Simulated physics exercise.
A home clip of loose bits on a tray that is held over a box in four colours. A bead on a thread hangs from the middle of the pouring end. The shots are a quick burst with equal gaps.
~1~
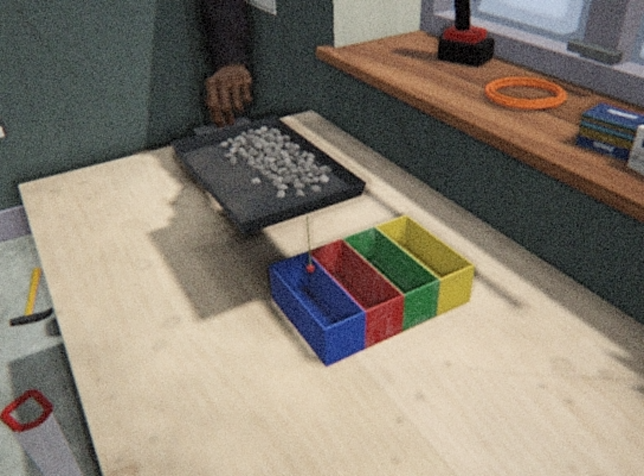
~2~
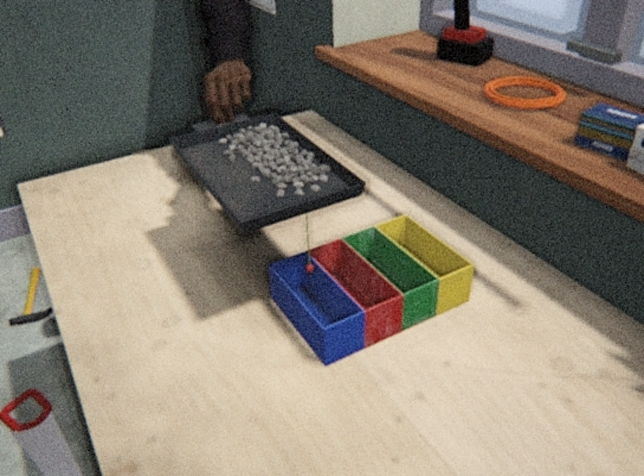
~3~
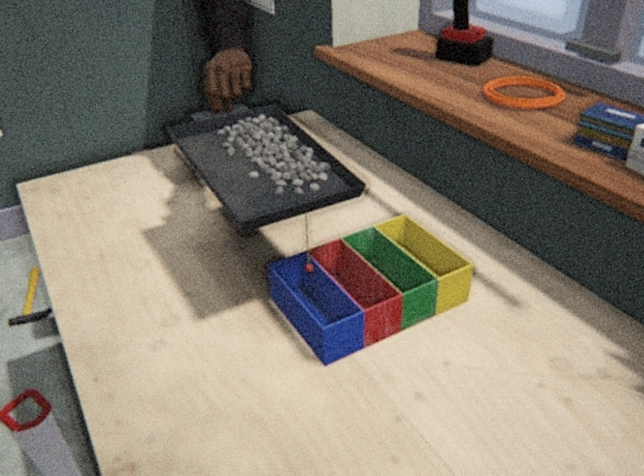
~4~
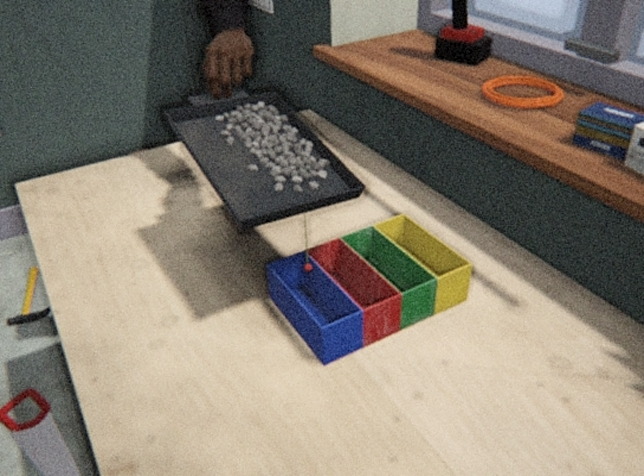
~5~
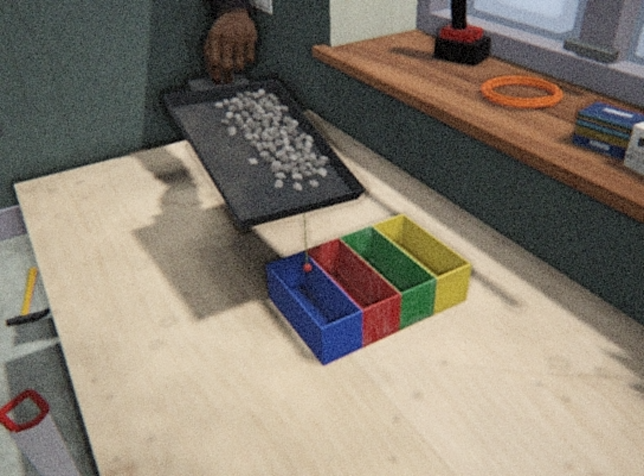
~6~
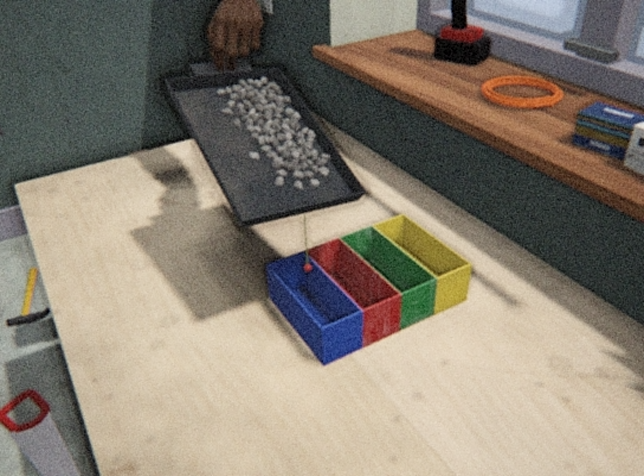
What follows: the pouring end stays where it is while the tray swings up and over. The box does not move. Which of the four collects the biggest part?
The red cell gets the most.
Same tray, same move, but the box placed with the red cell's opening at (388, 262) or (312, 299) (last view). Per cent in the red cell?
Near 40 % and 10 %.
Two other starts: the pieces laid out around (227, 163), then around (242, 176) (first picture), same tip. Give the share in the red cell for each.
The first gives 40 %, the second 50 %.
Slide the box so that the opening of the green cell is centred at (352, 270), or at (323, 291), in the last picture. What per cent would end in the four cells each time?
First some 100, then 70 per cent.
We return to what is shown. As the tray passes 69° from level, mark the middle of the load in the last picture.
Close to (345, 198).
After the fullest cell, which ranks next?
Second comes that green cell.
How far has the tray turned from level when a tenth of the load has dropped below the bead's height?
At about 75°.
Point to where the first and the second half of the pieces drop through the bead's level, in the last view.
First near (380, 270), later near (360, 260).
Soon after the last picture, tray tipped steeply; most on the tray; a stray few in the red cell; about a quarter falling or outside the box.
A little later, tray tipped past a quarter turn; a small part on the tray; about half in the red cell; about a quarter in the green cell; a small part in the blue cell; a small part falling or outside the box.
Later still, tray tipped past a quarter turn; about half in the red cell; about a third in the green cell; a small part in the blue cell; a stray few falling or outside the box.
At rest, tray tipped past a quarter turn; about half in the red cell; about a third in the green cell; a small part in the blue cell; none in the yellow cell; a stray few outside the box.
